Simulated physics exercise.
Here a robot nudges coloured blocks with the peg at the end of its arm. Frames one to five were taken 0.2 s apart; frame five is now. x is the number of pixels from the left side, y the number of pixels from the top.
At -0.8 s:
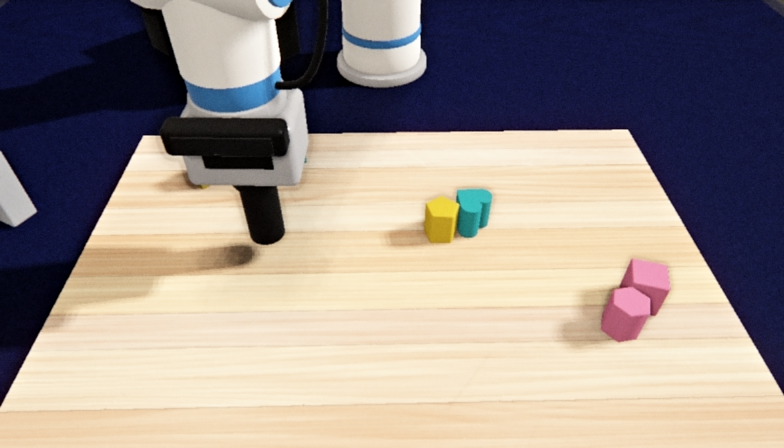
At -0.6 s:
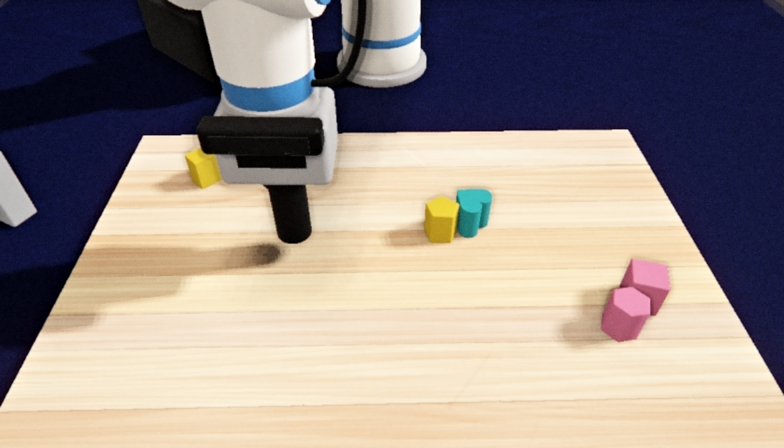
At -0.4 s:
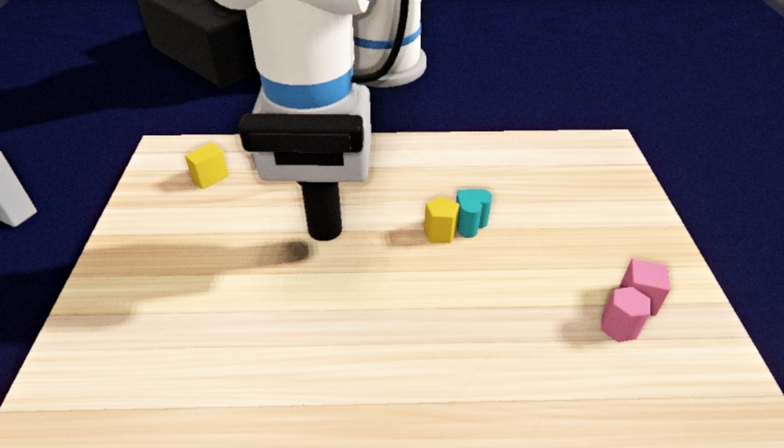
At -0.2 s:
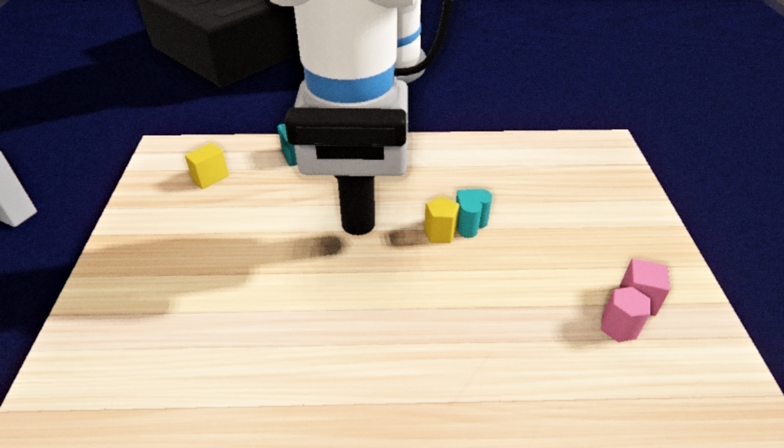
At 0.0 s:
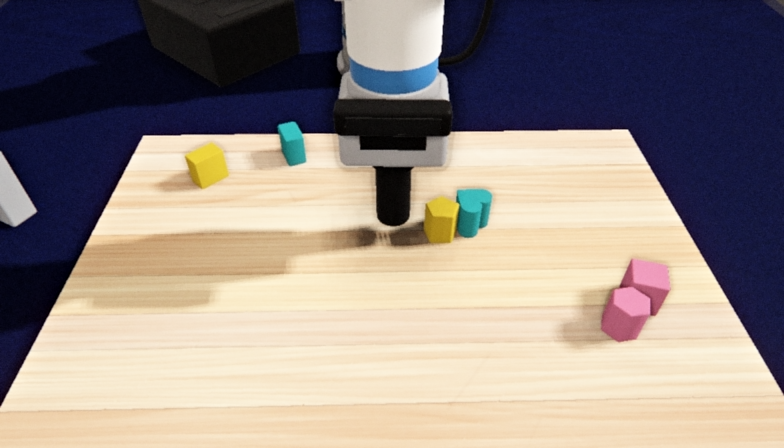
A white robot arm with a blue band and a black peg hangs over a pale wooden table, seen from above at a fixed angle against a dark blue floor. A yellow block and a turquoise one sit together near the middle, two pink blocks at right, and another yellow block at upper left. The arm glides steadily right, uncovering a turquoise block behind it, while every block stays still.
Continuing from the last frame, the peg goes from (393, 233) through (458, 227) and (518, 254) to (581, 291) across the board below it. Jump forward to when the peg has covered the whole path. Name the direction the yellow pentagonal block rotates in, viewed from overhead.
It is turned anticlockwise.
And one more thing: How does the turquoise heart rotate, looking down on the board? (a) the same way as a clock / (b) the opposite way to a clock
Answer: B.
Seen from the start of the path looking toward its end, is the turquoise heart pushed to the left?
Short answer: Yes.
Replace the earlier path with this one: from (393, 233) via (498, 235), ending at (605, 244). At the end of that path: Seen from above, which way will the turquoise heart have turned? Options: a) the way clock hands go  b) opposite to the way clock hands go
b.
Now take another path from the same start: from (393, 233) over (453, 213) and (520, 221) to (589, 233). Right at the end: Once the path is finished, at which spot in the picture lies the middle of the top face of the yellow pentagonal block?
(474, 208)
On the path given first. One third of the way, peg (461, 210); yellow pentagonal block (492, 211), turned 50° clockwise; turquoise heart (515, 198), turned 35° anticlockwise.
Two thirds of the way, peg (523, 236); yellow pentagonal block (559, 236), turned 35° clockwise; turquoise heart (518, 198), turned 45° anticlockwise.
At the end, peg (587, 273); yellow pentagonal block (628, 262), turned 20° anticlockwise; turquoise heart (518, 198), turned 45° anticlockwise; pink hexagonal block in place; pink square piece (667, 276).
